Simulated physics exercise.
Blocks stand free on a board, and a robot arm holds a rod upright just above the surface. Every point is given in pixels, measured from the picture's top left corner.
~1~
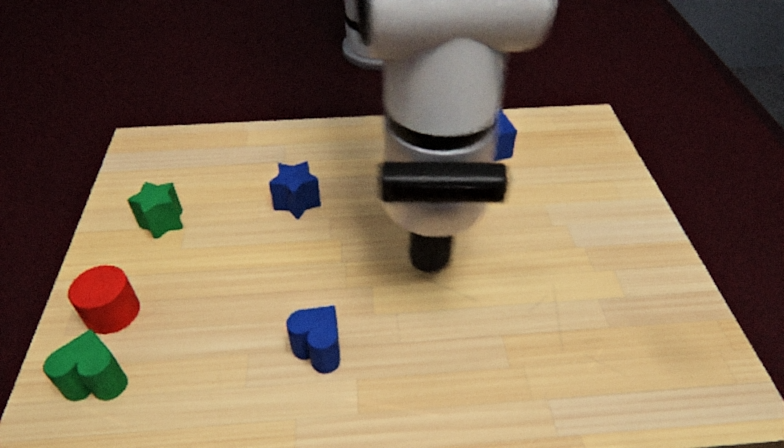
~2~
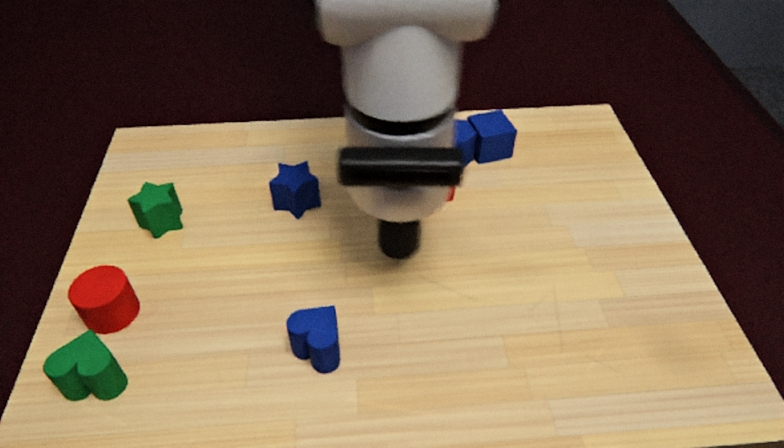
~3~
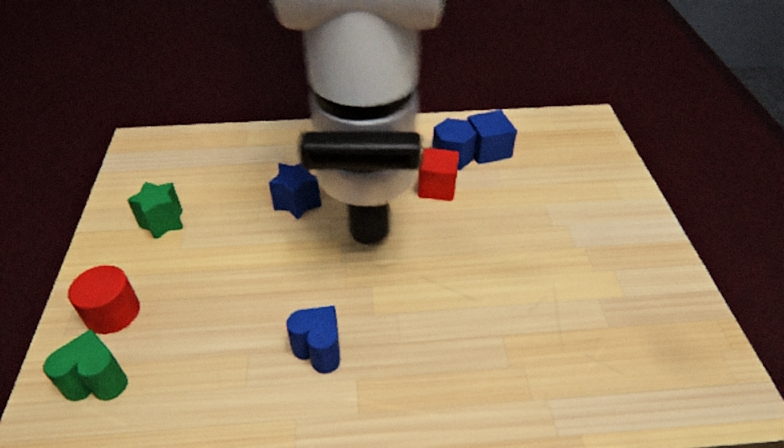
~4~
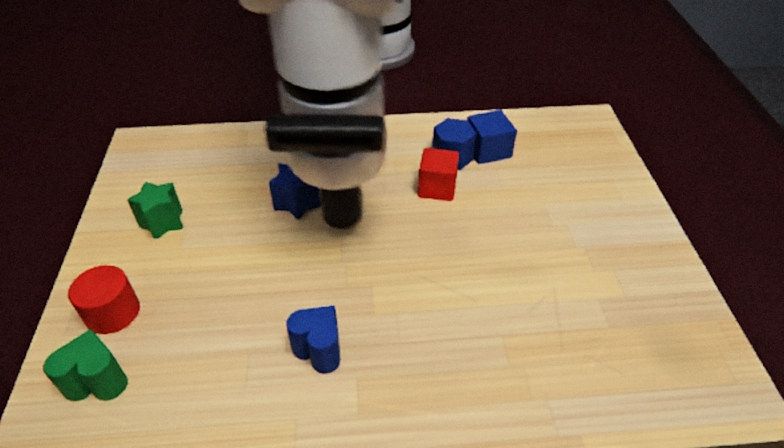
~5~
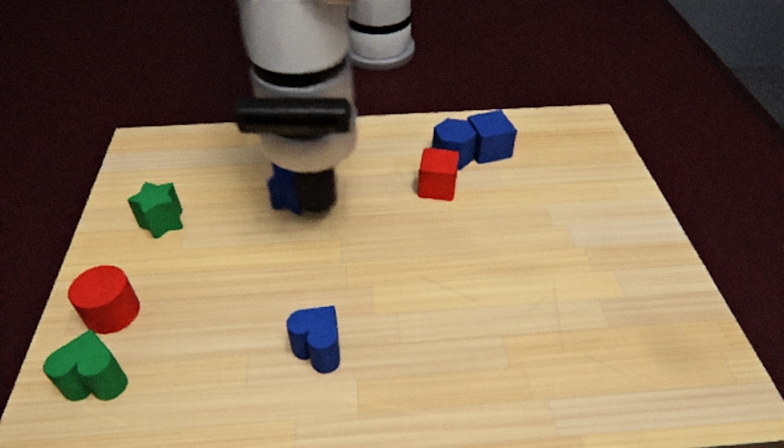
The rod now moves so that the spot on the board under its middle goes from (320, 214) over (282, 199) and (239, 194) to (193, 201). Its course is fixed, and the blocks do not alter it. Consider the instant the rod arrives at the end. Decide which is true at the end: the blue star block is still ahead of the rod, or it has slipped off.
At the end of the path, the rod has already lost the blue star block, which lies beside or behind it.
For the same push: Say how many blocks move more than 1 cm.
Going by the path, one block will move.
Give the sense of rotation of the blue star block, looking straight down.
From above, the blue star block will be seen to turn clockwise.
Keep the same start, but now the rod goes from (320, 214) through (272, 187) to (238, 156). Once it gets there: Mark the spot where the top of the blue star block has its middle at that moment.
I'd expect the centre of its top face to be at (207, 119).
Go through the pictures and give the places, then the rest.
The first picture shows rod's lower end (430, 258); green star block (152, 195); blue star block (293, 175).
The second picture shows rod (399, 245); blocks still.
The third picture shows rod (370, 231); blocks still.
The fourth picture shows rod (343, 216); blocks still.
The fifth picture shows rod (318, 201); green star block (152, 195); blue star block (290, 172).
The first path, step by step. One third of the way, rod (279, 185); blue star block (254, 156).
Two thirds of the way, rod (235, 181); blue star block (228, 145), turned 35° clockwise.
At the end, rod (188, 187); green star block (148, 196); blue star block (224, 145), turned 55° clockwise.
